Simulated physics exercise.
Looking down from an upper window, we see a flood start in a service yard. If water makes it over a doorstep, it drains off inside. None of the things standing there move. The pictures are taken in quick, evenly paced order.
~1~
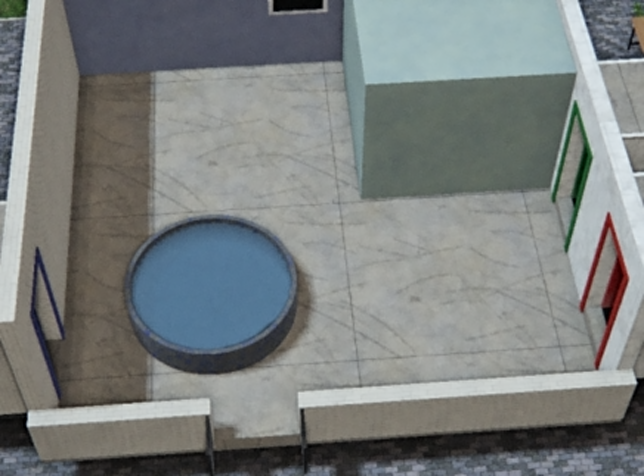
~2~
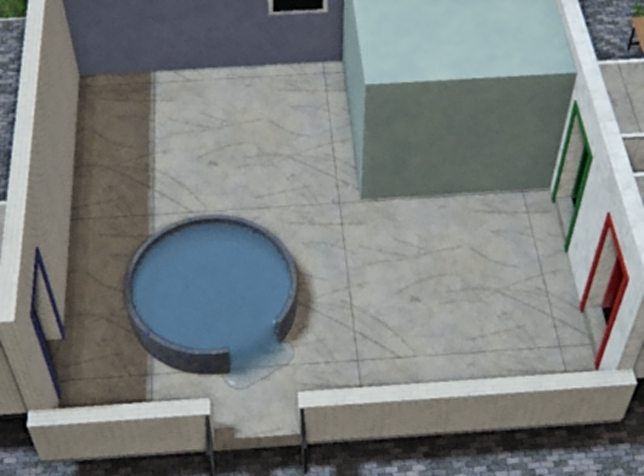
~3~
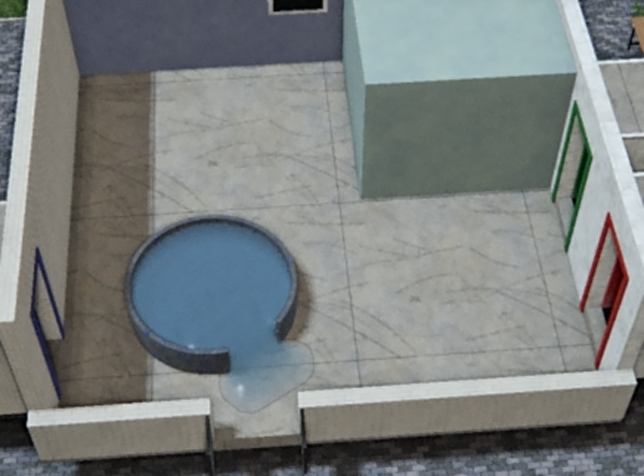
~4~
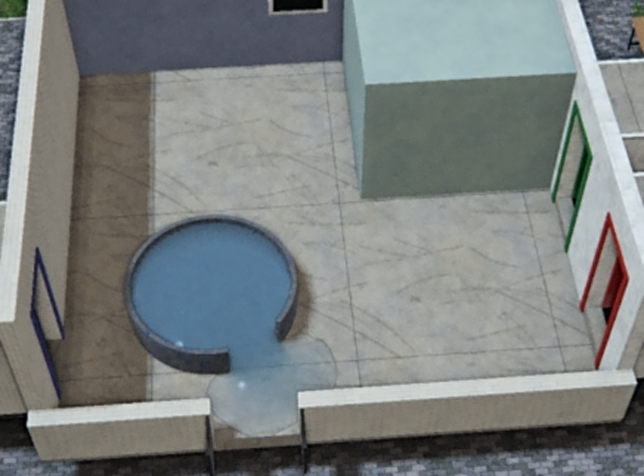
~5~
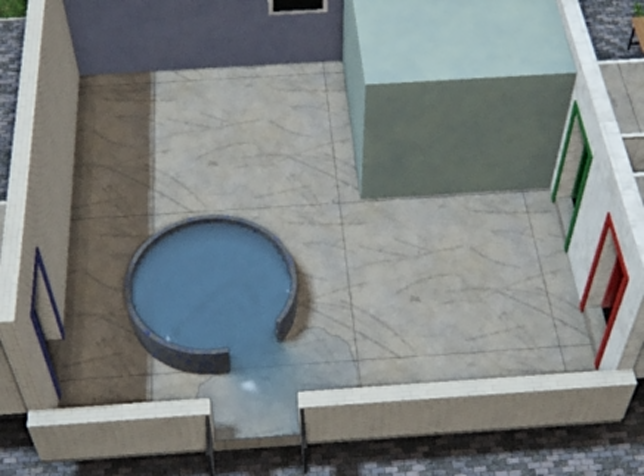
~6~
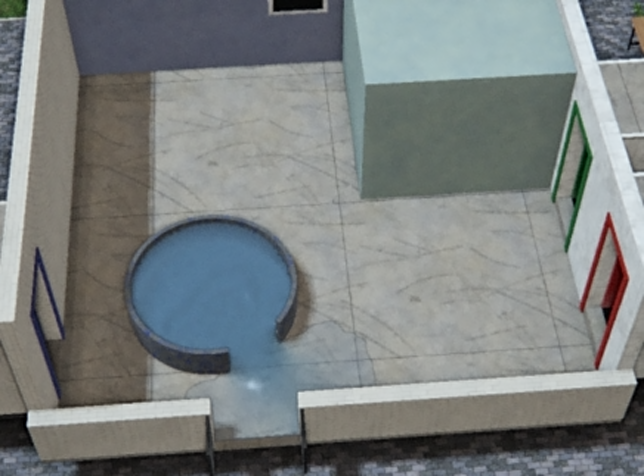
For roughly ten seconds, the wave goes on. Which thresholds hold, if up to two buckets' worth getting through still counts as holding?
The blue door holds; the red door holds; the green door holds.
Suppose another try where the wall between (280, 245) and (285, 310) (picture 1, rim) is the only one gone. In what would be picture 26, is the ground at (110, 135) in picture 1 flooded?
It would be parched.
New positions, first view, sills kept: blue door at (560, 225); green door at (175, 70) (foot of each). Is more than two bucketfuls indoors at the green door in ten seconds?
Looking at it, the green one doesn't reach that level.
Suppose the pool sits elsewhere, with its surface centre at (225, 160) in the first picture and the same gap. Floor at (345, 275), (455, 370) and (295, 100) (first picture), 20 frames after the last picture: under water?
Going through the three places: In the spill, in the spill, out of reach.
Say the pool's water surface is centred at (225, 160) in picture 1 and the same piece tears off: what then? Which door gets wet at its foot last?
That would be the blue-painted one, I think.
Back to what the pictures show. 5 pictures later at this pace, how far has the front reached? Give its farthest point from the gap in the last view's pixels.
The farthest point of the front sits at (490, 405).
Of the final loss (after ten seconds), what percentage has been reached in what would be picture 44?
Share gone: About 80 %.
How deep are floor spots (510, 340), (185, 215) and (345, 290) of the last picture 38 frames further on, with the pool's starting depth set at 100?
I'd put them at close to 10 per cent, then 0 per cent, then 0 per cent.
A moment on, water covers 10 % of the floor; the blue door not reached, the red door not reached, the green door not reached.
Next, water covers 15 % of the floor; the blue door not reached, the red door not reached, the green door not reached.
Then, water covers 25 % of the floor; the blue door not reached, the red door wet at the sill, nothing in, the green door not reached.
Later, water covers 30 % of the floor; the blue door not reached, the red door wet at the sill, nothing in, the green door wet at the sill, nothing in.
In the end, water covers 50 % of the floor; the blue door not reached, the red door wet at the sill, nothing in, the green door wet at the sill, nothing in.
